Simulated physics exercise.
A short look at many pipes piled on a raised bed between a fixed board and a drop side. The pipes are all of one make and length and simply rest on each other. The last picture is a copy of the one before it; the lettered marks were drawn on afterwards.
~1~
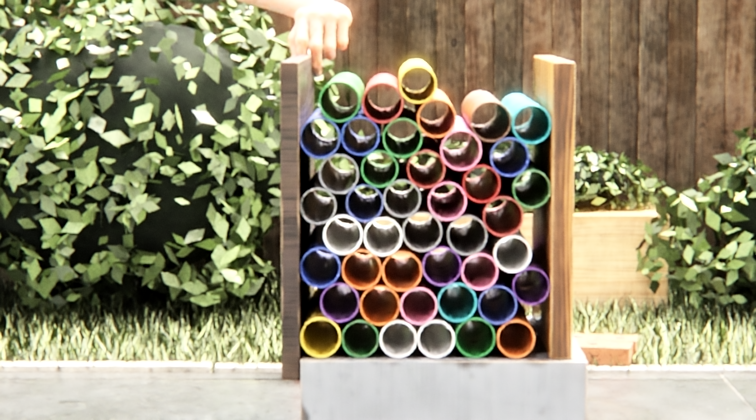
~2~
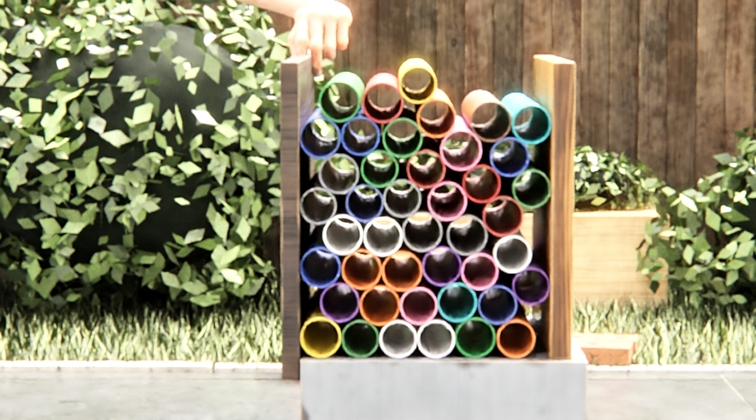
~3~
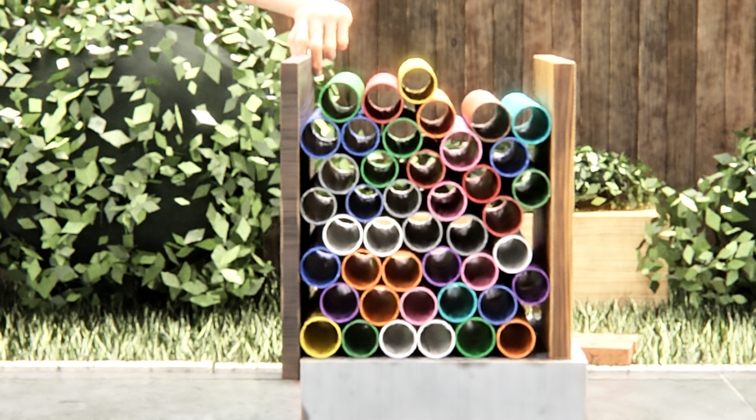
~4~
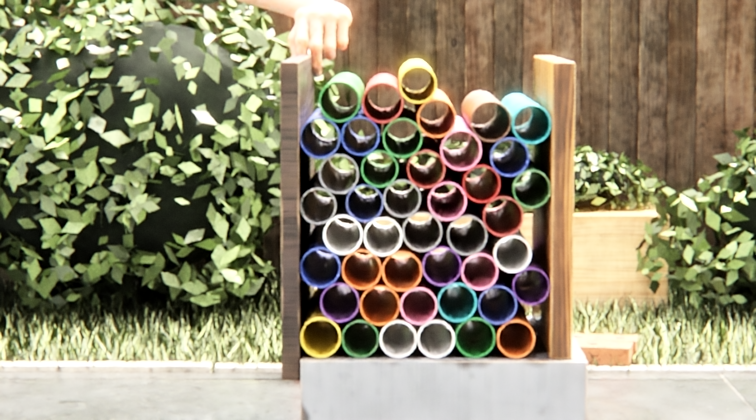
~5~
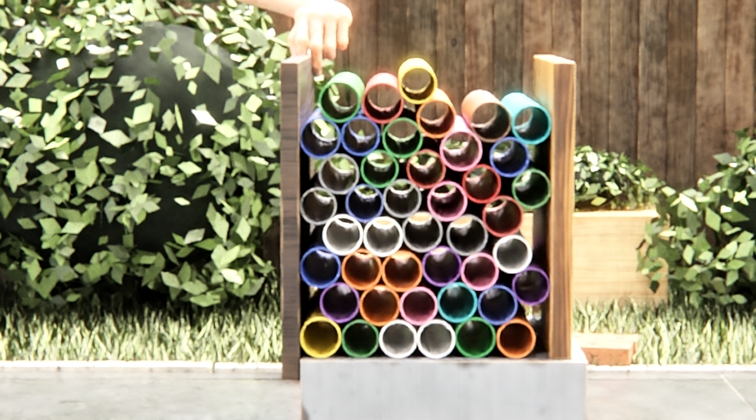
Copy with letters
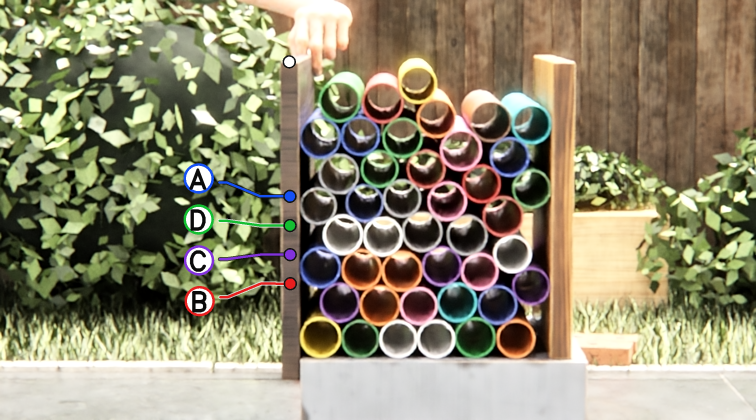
Nothing moved that I saw: a hand hung above the top left of a stack of colourful pipes between two upright wooden boards, with leafy bushes and a wooden fence behind.
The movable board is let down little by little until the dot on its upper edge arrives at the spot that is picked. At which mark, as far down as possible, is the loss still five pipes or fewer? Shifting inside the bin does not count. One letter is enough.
Stop at D.
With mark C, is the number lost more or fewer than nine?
At C, fewer than nine.
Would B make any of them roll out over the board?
Yes.
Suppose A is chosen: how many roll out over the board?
At A the number is two.
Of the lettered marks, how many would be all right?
Two of them.
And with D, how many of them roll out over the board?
The count is two.
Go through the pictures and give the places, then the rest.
The first picture shows a green pipe (532, 189); a blue pipe (510, 157); a green pipe (339, 102).
The second picture shows a green pipe (339, 102); side board (299, 205).
The third picture shows a yellow pipe (321, 337); an orange pipe (516, 339).
The fourth picture shows a blue pipe (498, 305); a pink pipe (480, 271).
The fifth picture shows a grey pipe (422, 232); a pink pipe (447, 202); a green pipe (532, 189).
On the marked copy, A at (290, 197); B at (290, 283); C at (290, 255); D at (290, 225); the white dot at (289, 62).
With D. Early on, top of the board (299, 135).
Further on, top of the board (300, 217).
At the end, top of the board (300, 225), two out over the board.
As for the rest, A two out over the board; B more than five out over the board; C more than five out over the board.
